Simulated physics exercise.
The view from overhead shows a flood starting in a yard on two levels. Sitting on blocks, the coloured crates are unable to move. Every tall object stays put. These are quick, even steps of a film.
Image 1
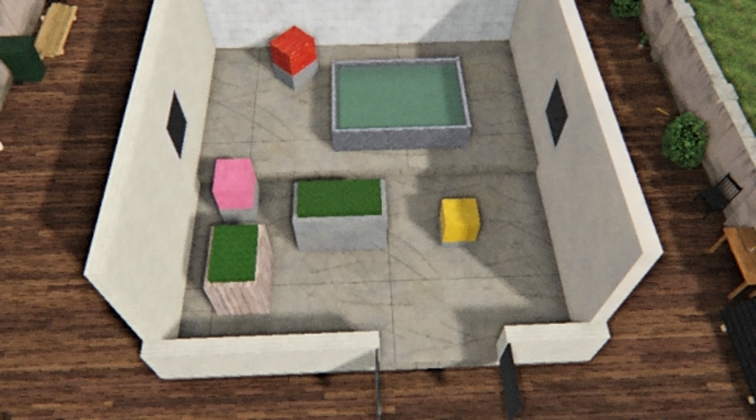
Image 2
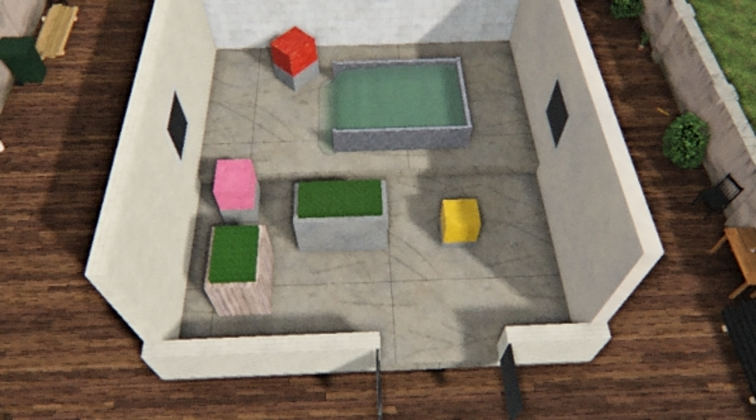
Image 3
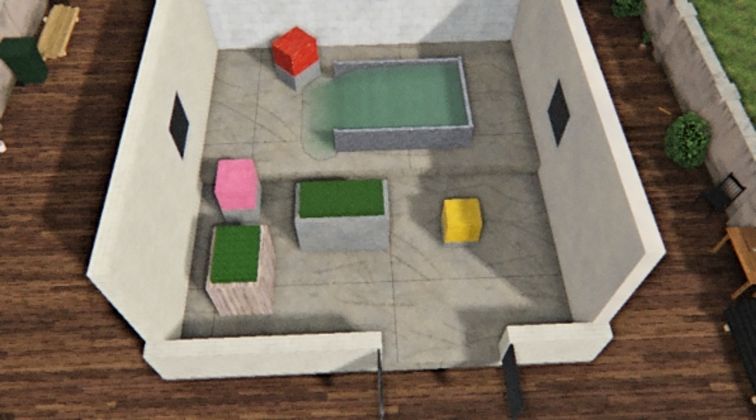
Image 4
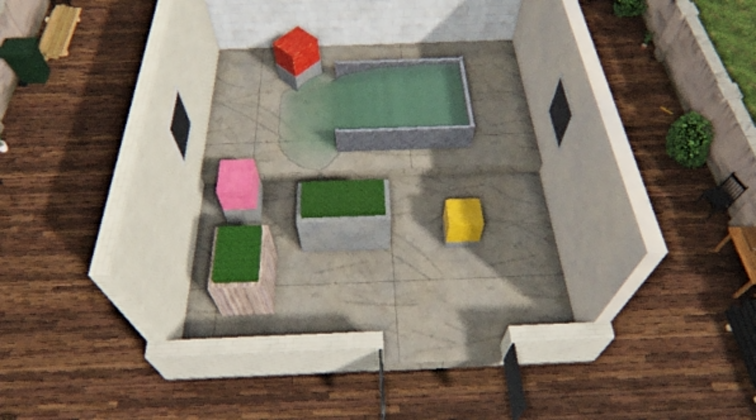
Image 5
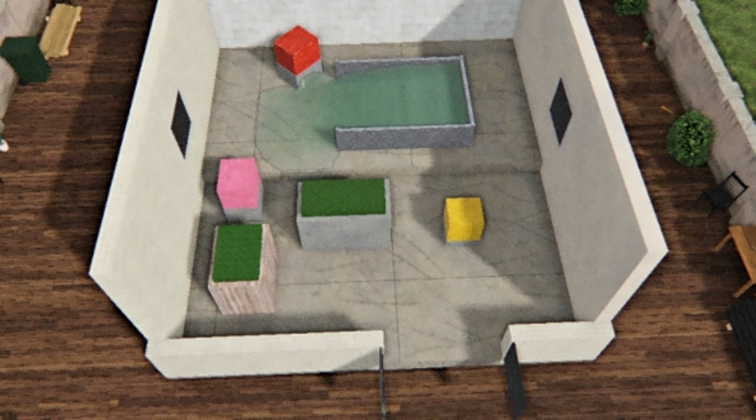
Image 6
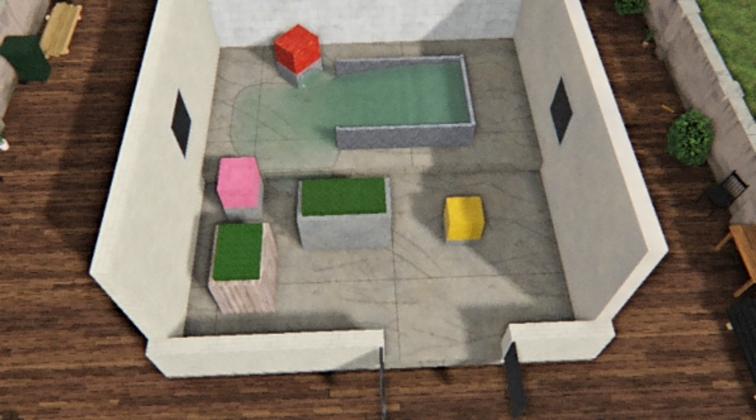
Greenish water poured out of the open left end of a stone tank in a walled yard and spread leftward across the floor past the red crate, while the coloured crates stayed still.
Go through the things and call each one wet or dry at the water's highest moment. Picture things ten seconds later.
Called one by one: The yellow crate is dry; the red crate is dry; the pink crate is dry.
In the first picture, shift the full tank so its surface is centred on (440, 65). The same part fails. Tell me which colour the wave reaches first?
Answer: The red crate, before any other.
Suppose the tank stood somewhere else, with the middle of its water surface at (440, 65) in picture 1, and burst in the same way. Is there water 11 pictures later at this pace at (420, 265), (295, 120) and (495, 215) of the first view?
Taking the three spots in order: Bare, swamped, bare.
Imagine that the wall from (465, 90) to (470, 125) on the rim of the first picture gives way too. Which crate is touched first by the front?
That would be the crate marked yellow.
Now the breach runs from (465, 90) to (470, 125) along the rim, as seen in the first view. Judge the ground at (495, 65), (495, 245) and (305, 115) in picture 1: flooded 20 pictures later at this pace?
Order as asked: Swamped, swamped, untouched.
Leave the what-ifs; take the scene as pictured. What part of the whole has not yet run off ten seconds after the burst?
Estimate: 96 %.
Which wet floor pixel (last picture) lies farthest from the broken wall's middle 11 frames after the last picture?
Near (193, 275).
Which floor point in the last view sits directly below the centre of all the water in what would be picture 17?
My pick is pixel (326, 121).
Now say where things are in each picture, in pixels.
The first frame shows still water in the tank at (398, 96).
In the second frame, the front is at (327, 83), out from the gap at (337, 111).
In the third frame, the front is at (323, 79), out from the gap at (338, 111).
In the fourth frame, the front is at a hidden place, out from the gap at (340, 111).
In the fifth frame, water pours out at (340, 111) and has run to (262, 147).
In the sixth frame, the front is at (235, 137), out from the gap at (341, 110).
A moment on, water covers 20 % of the floor; the yellow crate not reached, the red crate water round its plinth, the pink crate water round its plinth.
Next, water covers 30 % of the floor; the yellow crate not reached, the red crate water round its plinth, the pink crate water round its plinth.
Then, water covers 40 % of the floor; the yellow crate not reached, the red crate water round its plinth, the pink crate water round its plinth.
Later, water covers 75 % of the floor; the yellow crate water round its plinth, the red crate water round its plinth, the pink crate water round its plinth.
In the end, water covers 95 % of the floor; the yellow crate stayed above the water, the red crate stayed above the water, the pink crate stayed above the water.
